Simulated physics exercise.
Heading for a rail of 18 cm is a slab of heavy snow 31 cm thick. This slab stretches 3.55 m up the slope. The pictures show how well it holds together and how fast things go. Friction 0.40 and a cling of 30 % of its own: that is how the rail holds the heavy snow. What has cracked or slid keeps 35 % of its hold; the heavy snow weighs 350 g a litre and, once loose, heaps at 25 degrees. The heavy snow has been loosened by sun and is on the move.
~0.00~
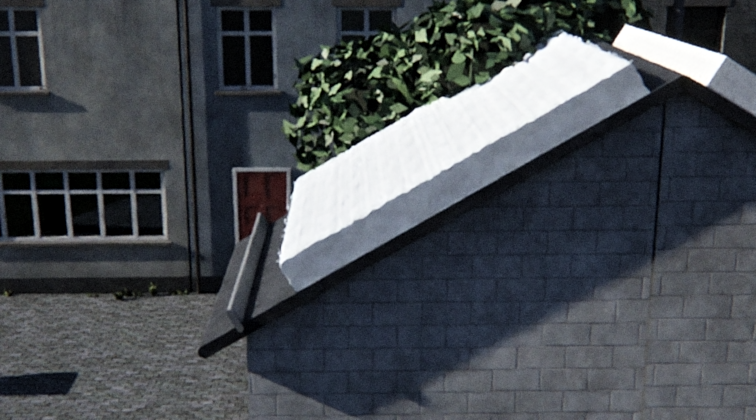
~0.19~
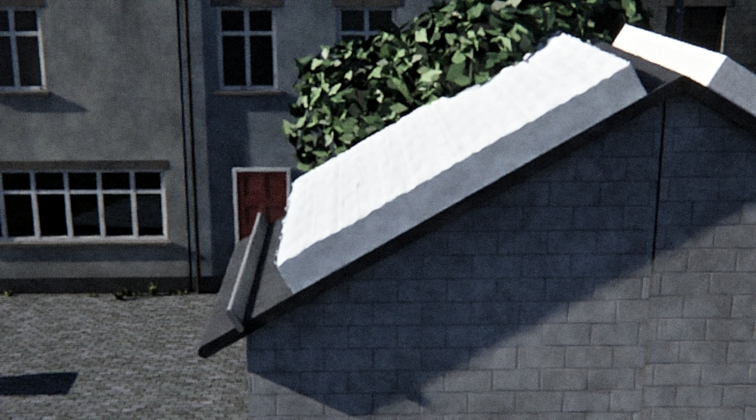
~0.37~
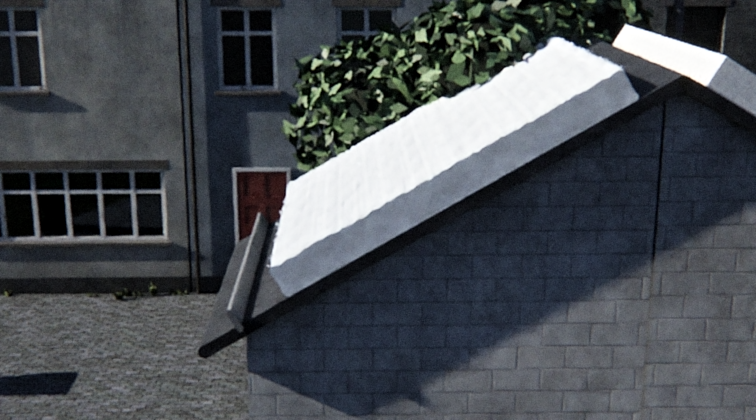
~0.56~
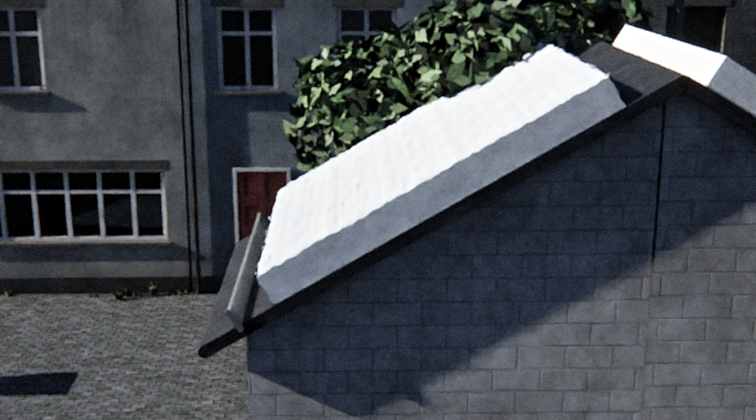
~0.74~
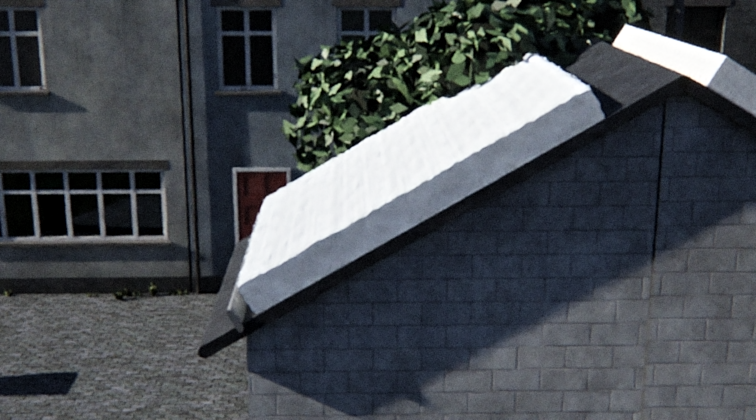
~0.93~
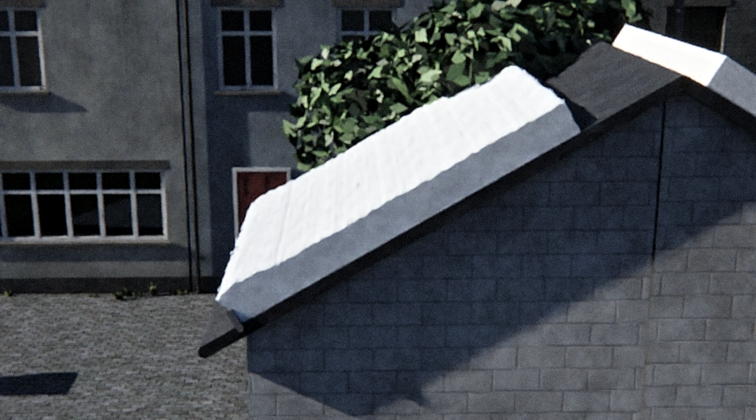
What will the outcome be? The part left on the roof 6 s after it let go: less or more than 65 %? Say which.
The answer is more.
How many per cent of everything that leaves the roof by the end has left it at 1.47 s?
Some 20 per cent.
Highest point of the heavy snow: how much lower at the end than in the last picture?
About 0.5 m.
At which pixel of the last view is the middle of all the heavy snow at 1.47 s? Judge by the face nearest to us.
Approximately at pixel (337, 248).
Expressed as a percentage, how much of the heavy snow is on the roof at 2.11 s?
I'd say close to 85 in a hundred.
After 1.47 s, 95 % of the snow is on the roof.
After 2.11 s, 83 % of the snow is on the roof.
After 2.76 s, 76 % of the snow is on the roof.
After 3.40 s, 76 % of the snow is on the roof.
After 6.00 s, 76 % of the snow is on the roof.
